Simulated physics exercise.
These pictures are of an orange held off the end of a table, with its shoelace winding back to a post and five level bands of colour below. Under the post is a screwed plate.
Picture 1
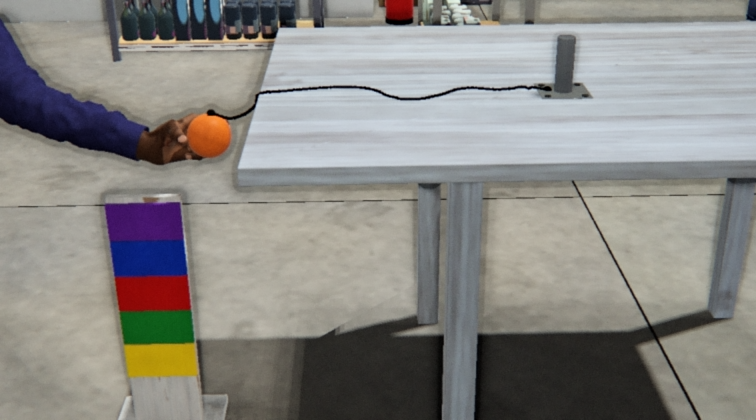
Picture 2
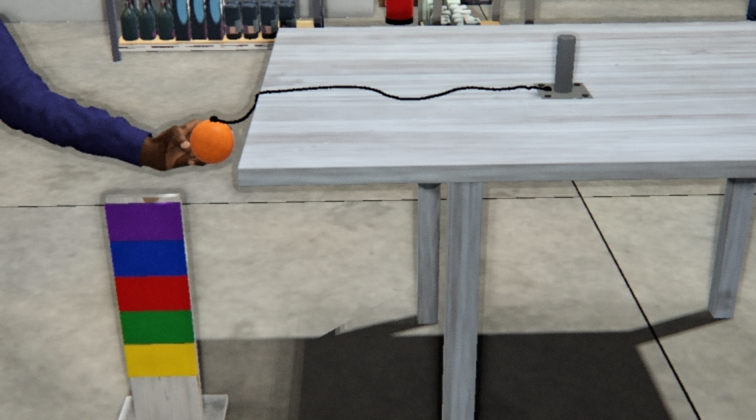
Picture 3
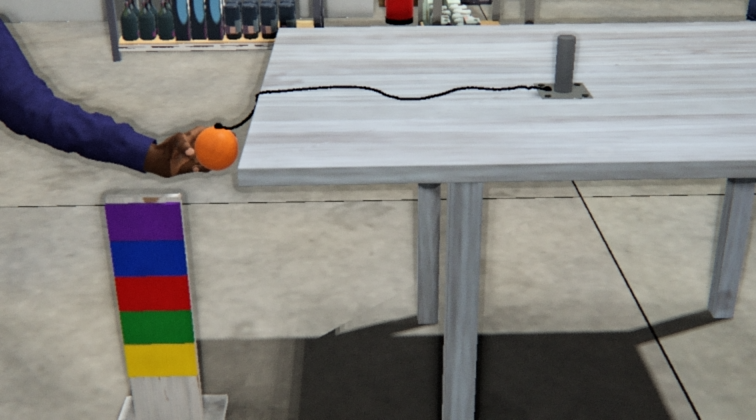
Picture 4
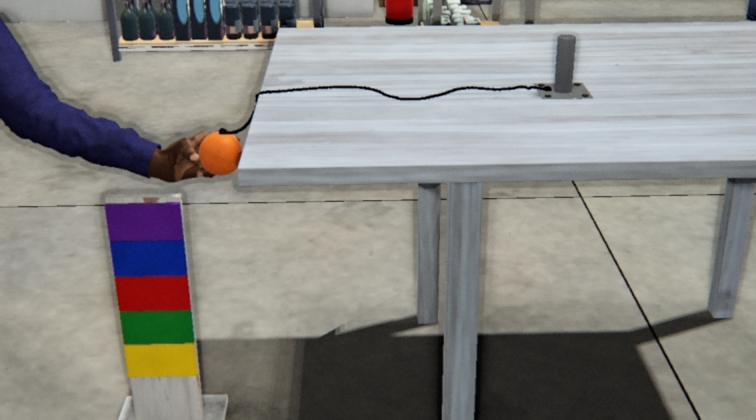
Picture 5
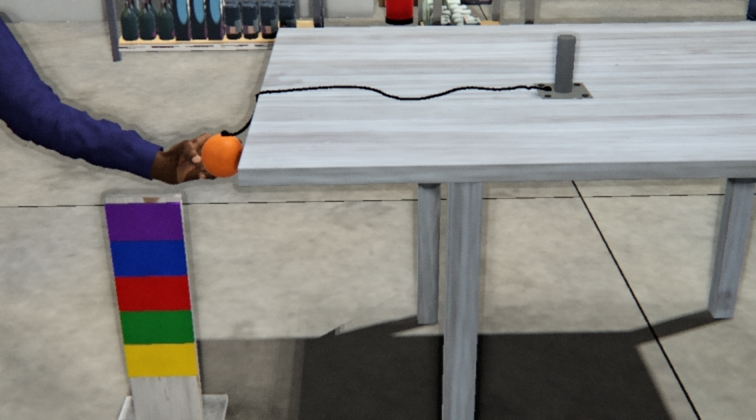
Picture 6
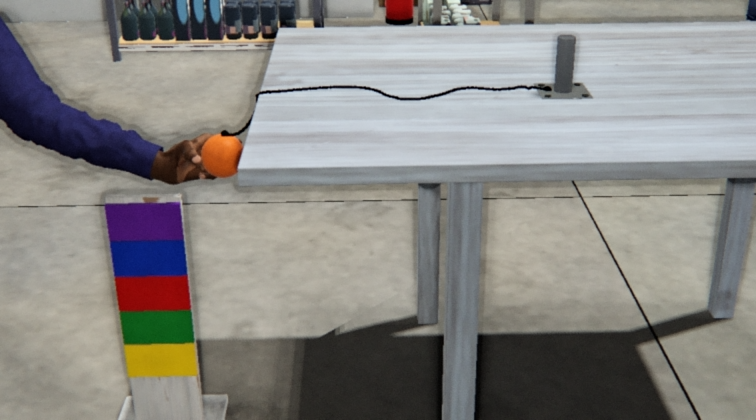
A hand holding an orange on a shoelace lowers it slightly beside the table's edge.
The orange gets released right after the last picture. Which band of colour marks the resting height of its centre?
The purple band marks it.
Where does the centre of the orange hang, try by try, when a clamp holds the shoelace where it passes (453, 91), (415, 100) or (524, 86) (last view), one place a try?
First try near (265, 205), second near (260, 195), third near (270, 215).
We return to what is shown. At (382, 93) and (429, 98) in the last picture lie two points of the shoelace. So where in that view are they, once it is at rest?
(348, 92) and (404, 92).
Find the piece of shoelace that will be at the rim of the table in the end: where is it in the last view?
The point sits close to (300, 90).
Soon after, orange near (277, 204); level with purple.
Then, orange near (248, 215); level with purple.
At rest, orange near (270, 216); level with purple. Its centre hangs level with the purple band.
